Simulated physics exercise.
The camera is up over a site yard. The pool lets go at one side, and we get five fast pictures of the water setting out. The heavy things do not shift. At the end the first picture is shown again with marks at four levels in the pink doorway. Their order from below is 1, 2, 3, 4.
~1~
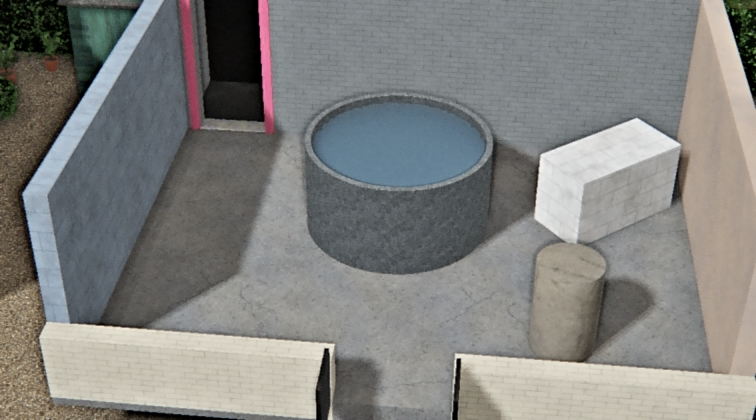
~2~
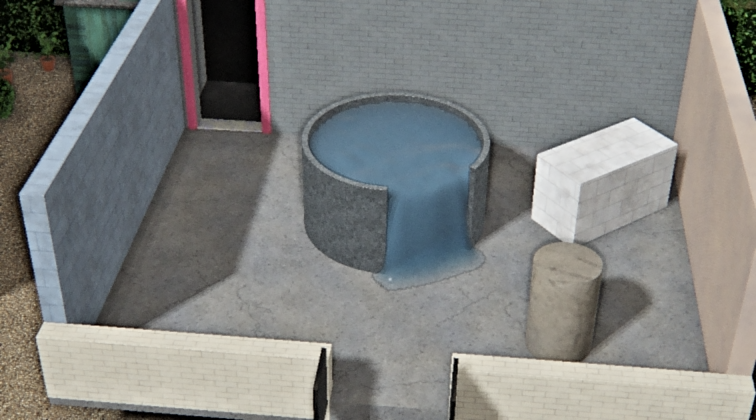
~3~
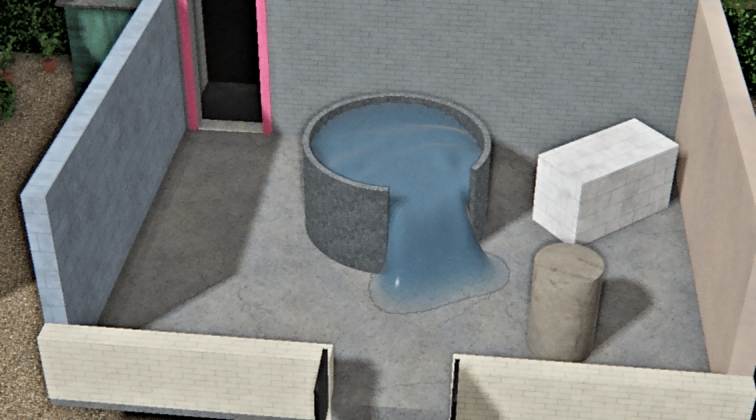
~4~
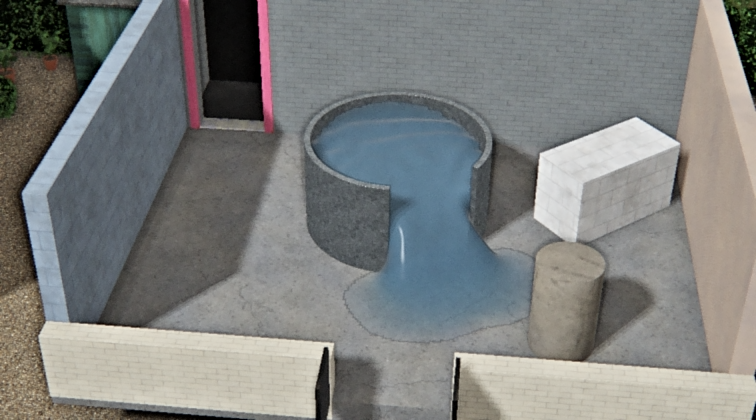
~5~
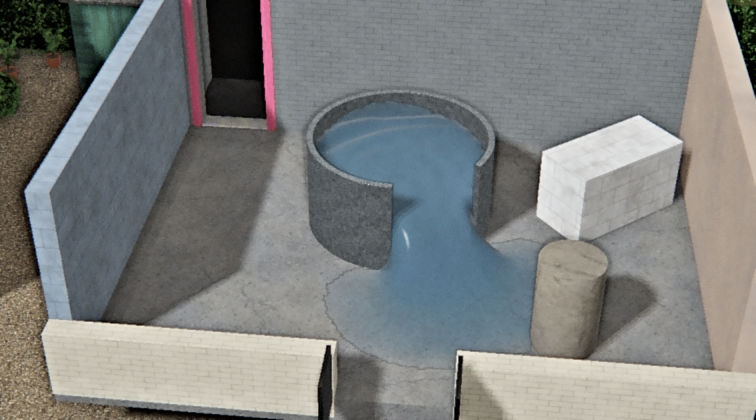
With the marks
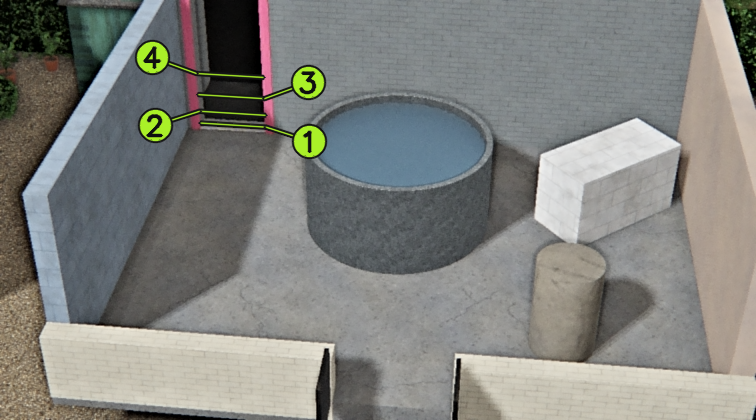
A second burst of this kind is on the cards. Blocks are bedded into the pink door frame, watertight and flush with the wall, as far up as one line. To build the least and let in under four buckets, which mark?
The limit is 1.
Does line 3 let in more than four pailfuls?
No.
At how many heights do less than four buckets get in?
All of the four.
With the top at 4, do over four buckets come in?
No.
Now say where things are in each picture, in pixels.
Water in the pool at rest, its middle at (399, 144); foot of the pink doorway at (233, 130); open gate at (395, 345), in the first frame.
In the second frame, 1 % of the ground under water, visible out to (382, 276).
In the third frame, 4 % of the ground under water, visible out to (389, 306).
In the fourth frame, 9 % of the ground under water, visible out to (391, 333).
In the fifth frame, 15 % of the ground under water, visible out to (344, 328).
In lime, 1 at (233, 125); 2 at (232, 113); 3 at (231, 96); 4 at (229, 75); from the bottom up 1, 2, 3, 4.
With 1, a splash gets over, under a bucket.
With 2, nothing gets over.
With 3, nothing gets over.
With 4, nothing gets over.
